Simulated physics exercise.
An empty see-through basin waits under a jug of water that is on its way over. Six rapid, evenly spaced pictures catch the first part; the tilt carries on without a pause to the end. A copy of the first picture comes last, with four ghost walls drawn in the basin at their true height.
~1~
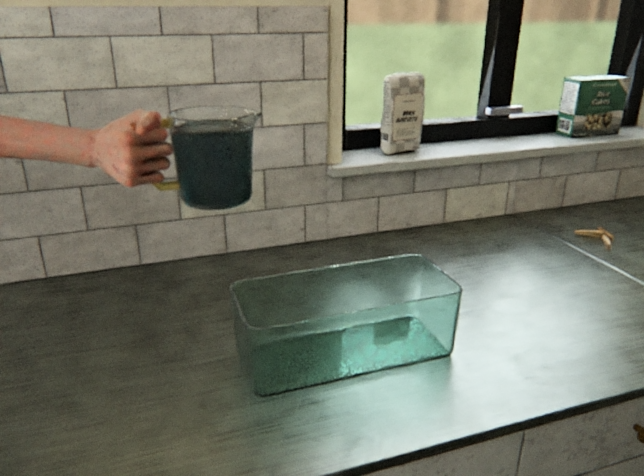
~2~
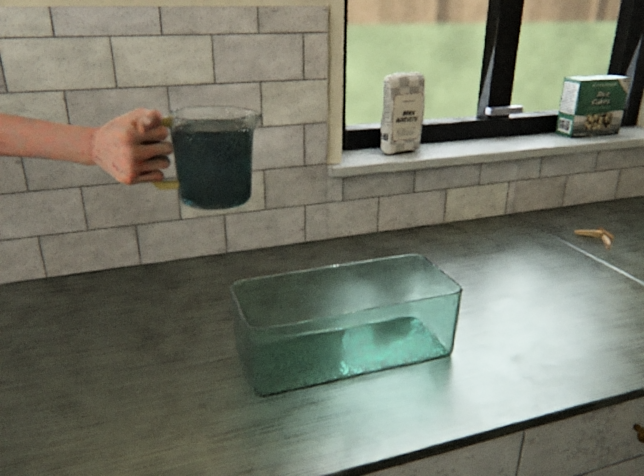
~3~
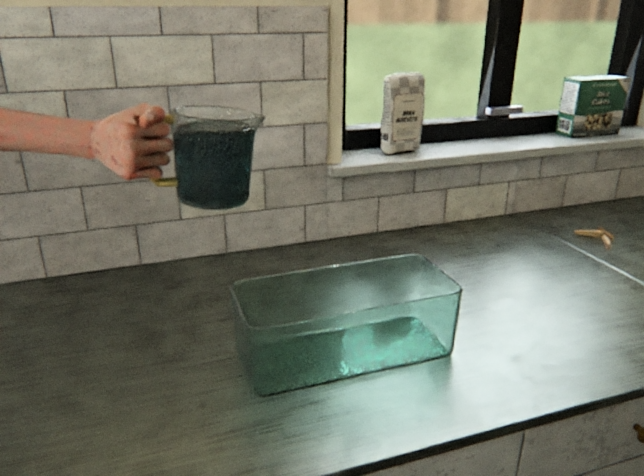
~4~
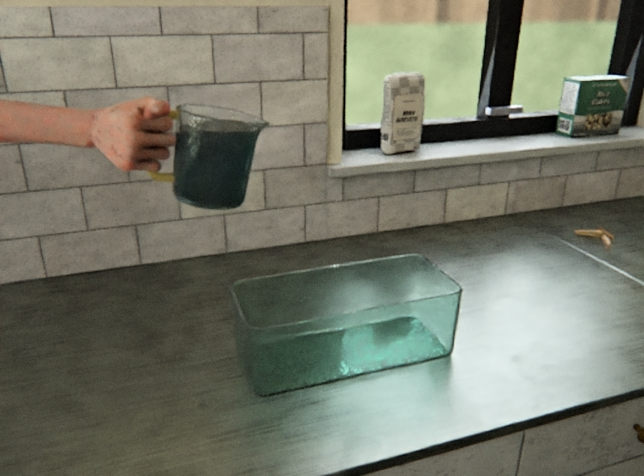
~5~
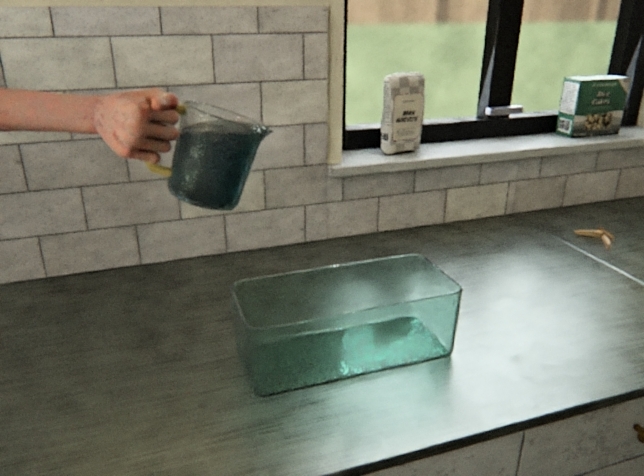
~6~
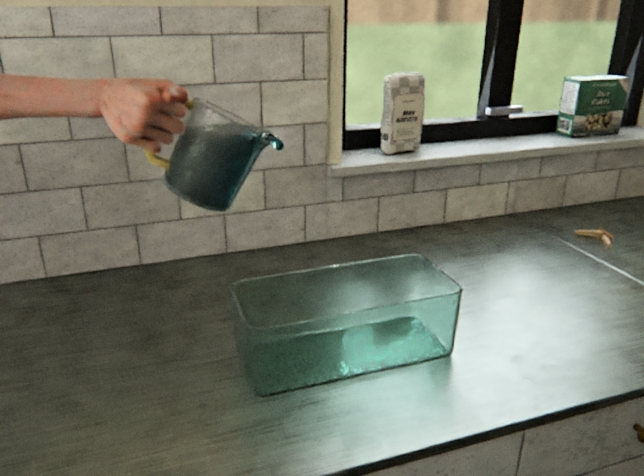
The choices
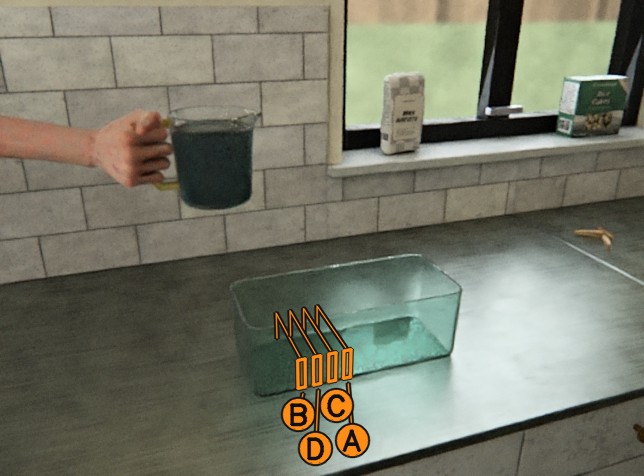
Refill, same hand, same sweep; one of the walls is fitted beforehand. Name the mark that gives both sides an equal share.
A works best here.
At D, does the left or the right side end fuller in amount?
More ends on the right.
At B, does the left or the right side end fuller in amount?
The right one.
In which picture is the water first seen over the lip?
In picture 6.
In orange, A at (348, 383); B at (303, 393); C at (333, 386); D at (318, 390).
If A is chosen, about 53 % ends left of the wall and 45 % right of it; 3 % is lost outside.
If B is chosen, about 5 % ends left of the wall and 93 % right of it; 3 % is lost outside.
If C is chosen, about 25 % ends left of the wall and 73 % right of it.
If D is chosen, about 11 % ends left of the wall and 87 % right of it.
